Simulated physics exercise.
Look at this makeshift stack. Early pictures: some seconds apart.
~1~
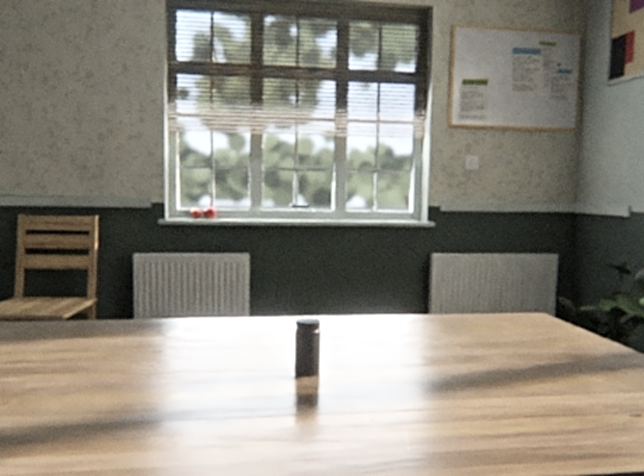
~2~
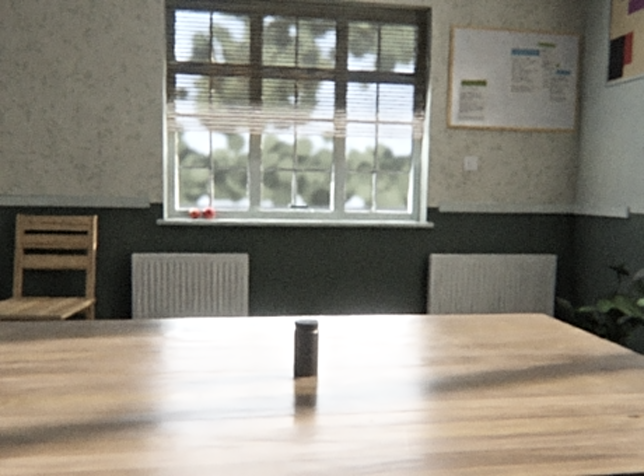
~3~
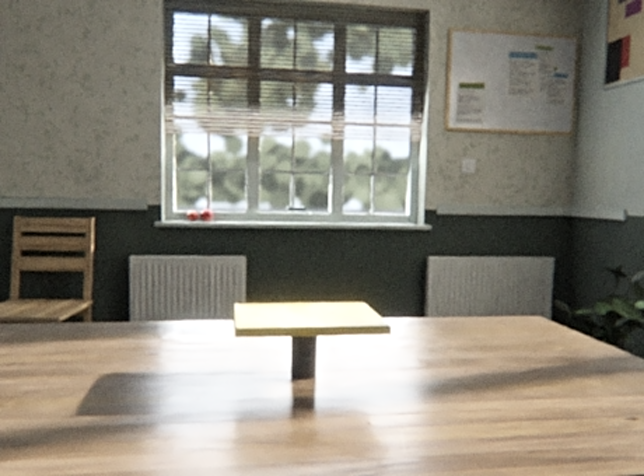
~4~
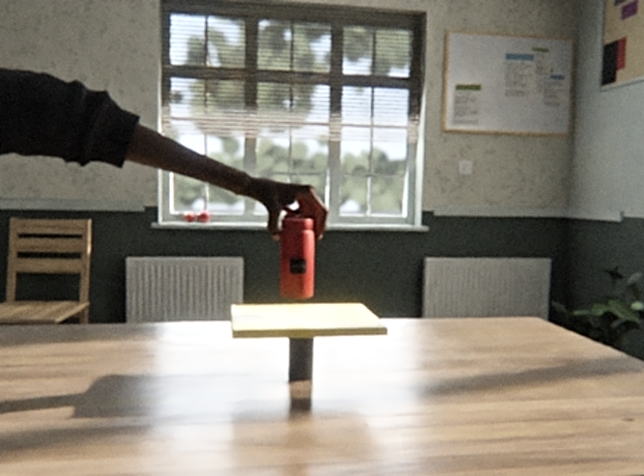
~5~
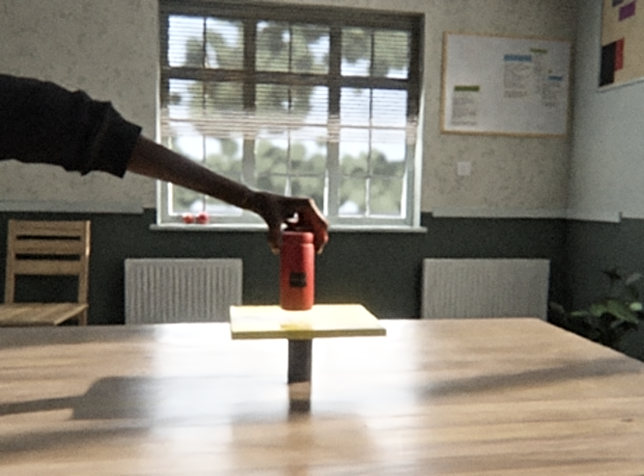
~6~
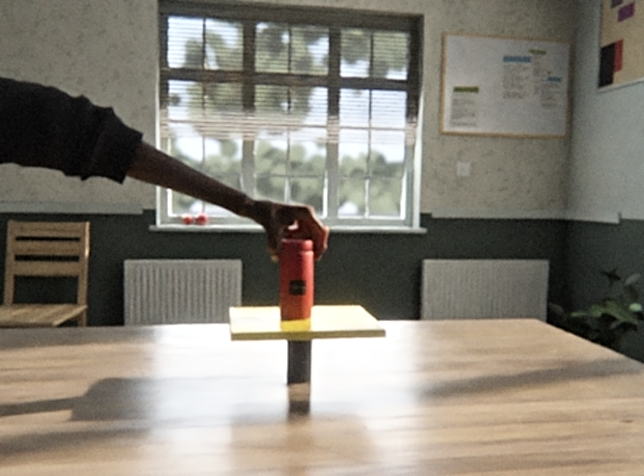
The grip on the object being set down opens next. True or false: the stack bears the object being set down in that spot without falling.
True.
Then, 0.30 s after the last picture, nothing has stirred.
Then, 0.70 s after the last picture, red jar resting near (296, 279).
At rest, all 3 in place. Seen from the same camera at the end, red jar near (296, 279). The stack keeps its balance.
